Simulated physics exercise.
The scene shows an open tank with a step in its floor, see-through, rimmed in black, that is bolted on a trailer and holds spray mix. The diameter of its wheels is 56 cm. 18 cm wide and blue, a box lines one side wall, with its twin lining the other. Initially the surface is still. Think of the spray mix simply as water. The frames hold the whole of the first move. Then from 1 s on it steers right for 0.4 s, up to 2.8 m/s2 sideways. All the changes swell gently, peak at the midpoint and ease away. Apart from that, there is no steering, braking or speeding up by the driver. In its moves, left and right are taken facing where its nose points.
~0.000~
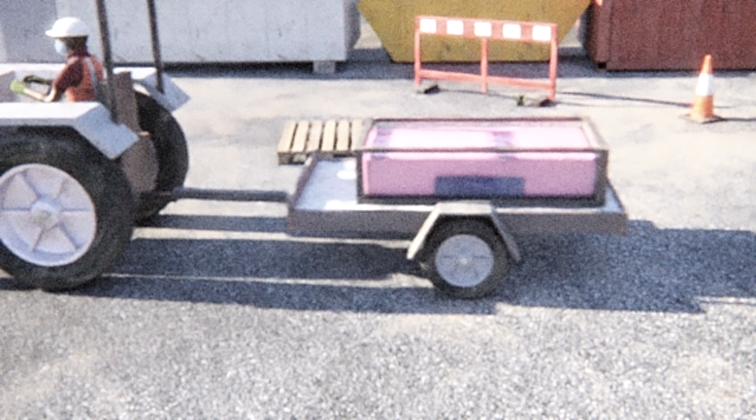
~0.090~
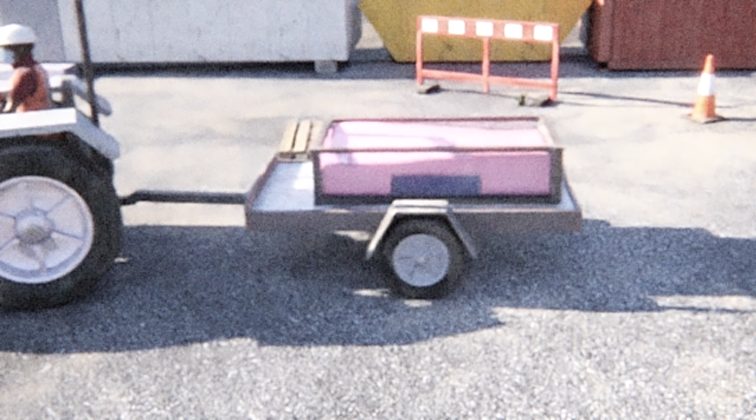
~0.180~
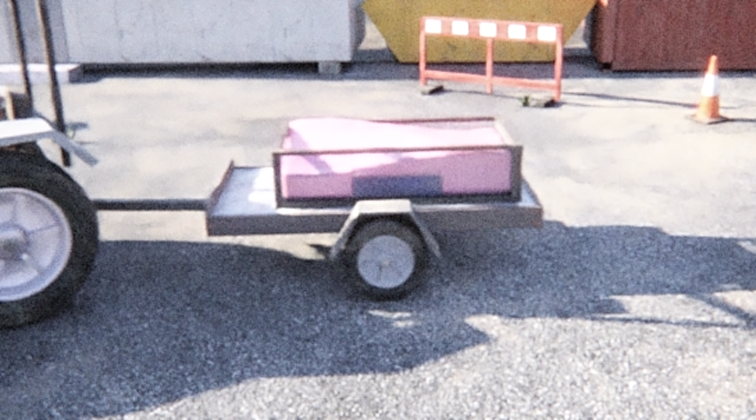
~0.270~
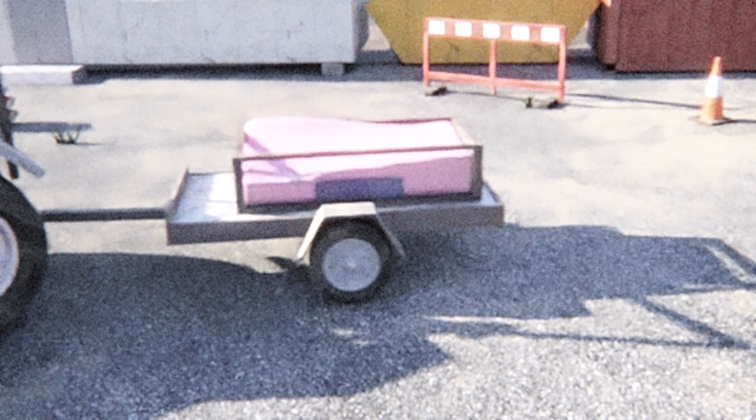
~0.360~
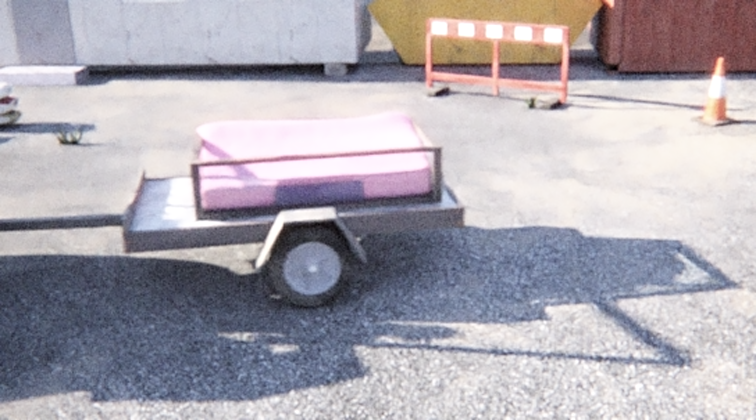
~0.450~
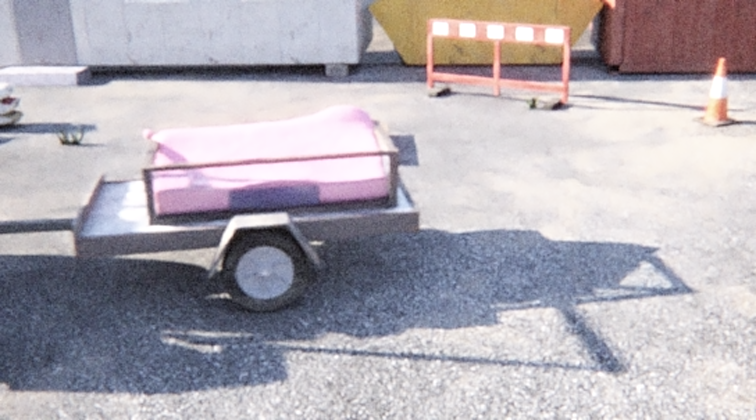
We see a tractor with a helmeted driver tow a trailer leftward past a barrier and a cone, carrying an open tank of pink liquid; as the tractor leaves view, the liquid's surface climbs towards the far side.
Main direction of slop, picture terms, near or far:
Far.
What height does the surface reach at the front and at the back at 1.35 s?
About 26 cm in front, about 26 cm behind.
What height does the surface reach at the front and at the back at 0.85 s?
Front 30 cm, back 30 cm.
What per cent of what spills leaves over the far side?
Some 50 per cent of it.
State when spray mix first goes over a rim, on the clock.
Near 0.6 s.
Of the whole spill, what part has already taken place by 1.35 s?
By then it's around 70 per cent.
By 0.85 s the surface is 31 cm up at the front and 29 cm at the back; 3 per cent is out, over the far side.
By 1.35 s the surface is 26 cm up at the front and 27 cm at the back; 5 per cent is out, over the far side, a little elsewhere.
By 1.95 s the surface is 27 cm up at the front and 30 cm at the back; 6 per cent is out, over the far side and the near side, a little elsewhere.
By 4.39 s 7 per cent is out, over the far side and the near side, a little elsewhere; the near side has passed 2 per cent and the far side 4.
